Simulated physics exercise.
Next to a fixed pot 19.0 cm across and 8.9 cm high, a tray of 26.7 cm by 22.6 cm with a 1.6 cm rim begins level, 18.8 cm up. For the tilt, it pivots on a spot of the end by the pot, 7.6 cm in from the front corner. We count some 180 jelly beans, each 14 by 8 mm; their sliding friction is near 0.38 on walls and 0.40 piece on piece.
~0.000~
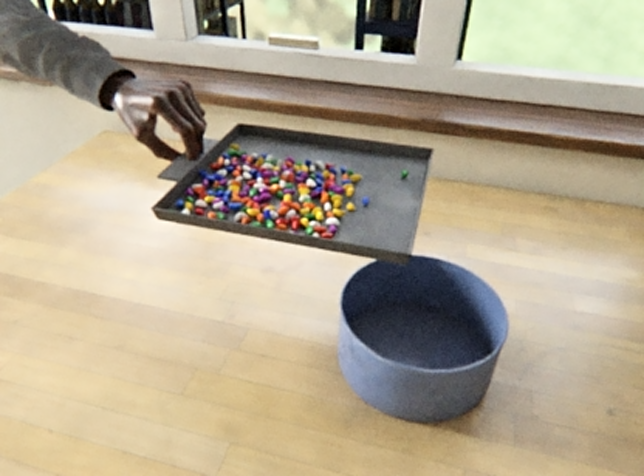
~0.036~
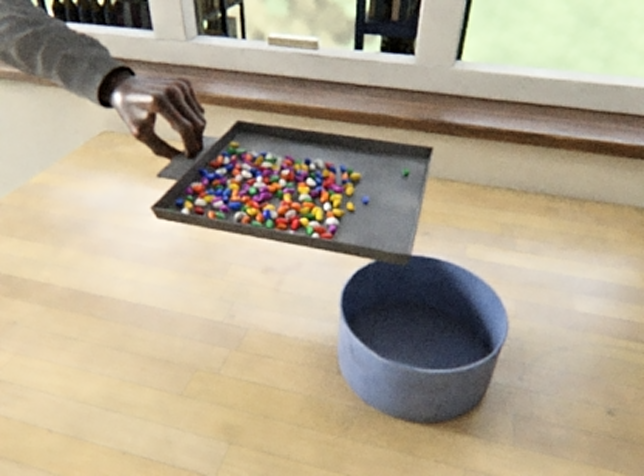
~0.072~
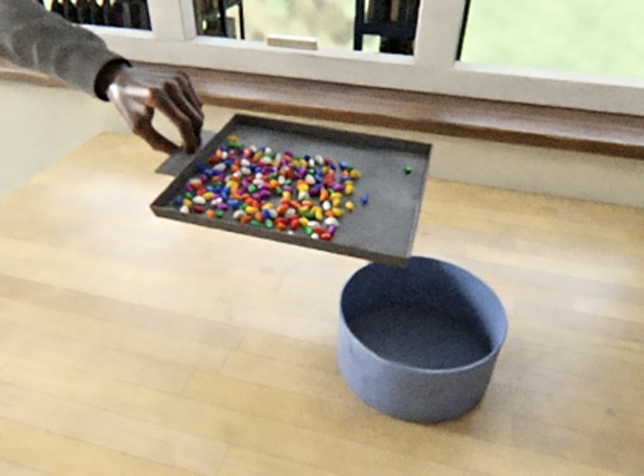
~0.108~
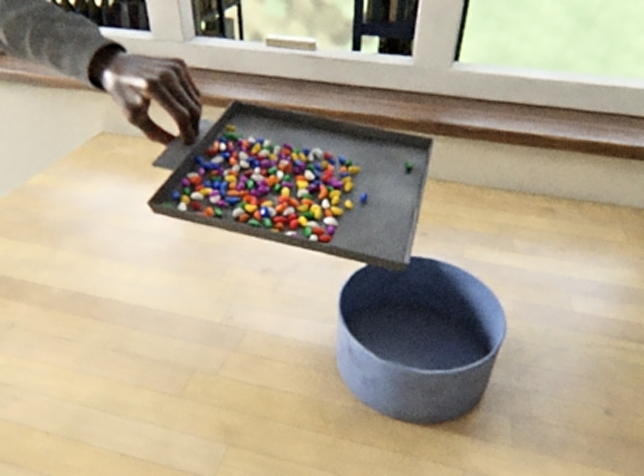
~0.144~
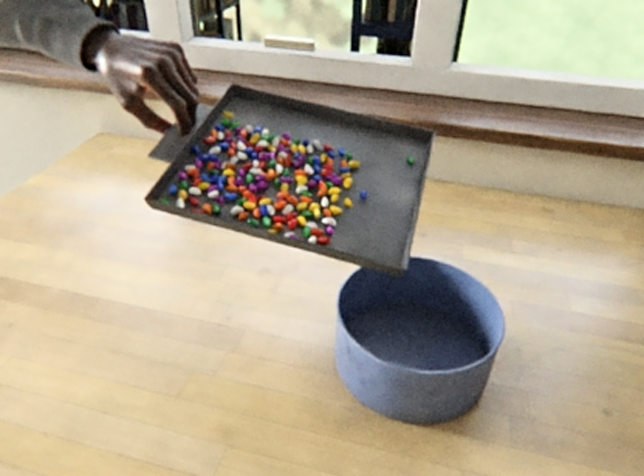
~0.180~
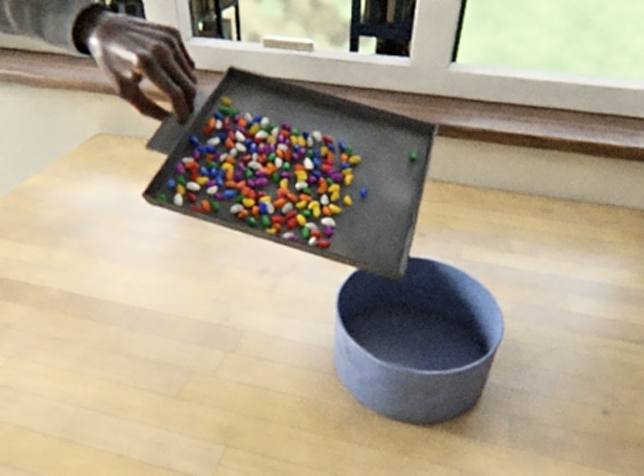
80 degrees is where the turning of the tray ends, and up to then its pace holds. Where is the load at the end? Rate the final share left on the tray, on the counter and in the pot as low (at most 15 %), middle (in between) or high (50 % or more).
Tray - low; counter - middle; pot - high.
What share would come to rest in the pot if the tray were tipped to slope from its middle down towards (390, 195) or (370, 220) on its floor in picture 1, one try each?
About 50 and 85 per cent.
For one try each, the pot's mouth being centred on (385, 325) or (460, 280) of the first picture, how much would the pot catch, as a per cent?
Close to 80 in a hundred, then close to 0 in a hundred.
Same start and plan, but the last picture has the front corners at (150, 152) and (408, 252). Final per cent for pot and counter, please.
The pot gets 50 and the counter 45.
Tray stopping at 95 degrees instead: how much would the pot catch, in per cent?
60 %.
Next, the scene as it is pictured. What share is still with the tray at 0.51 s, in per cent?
Close to 100 in a hundred.
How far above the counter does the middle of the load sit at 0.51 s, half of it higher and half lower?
About 20 cm.
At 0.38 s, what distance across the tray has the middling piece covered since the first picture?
It has moved some 3 cm from its start.
Then, at 0.38 s, tilt 51 degrees; the tray holds 100 %, the pot 0 %.
After 0.51 s, tilt 71 degrees; the tray holds 100 %, the pot 0 %.
After 0.77 s, tilt 80 degrees; the tray holds 15 %, the pot 45 %.
By 2.1 s all is still; tray 5 %, counter 40 %, pot 60 %.
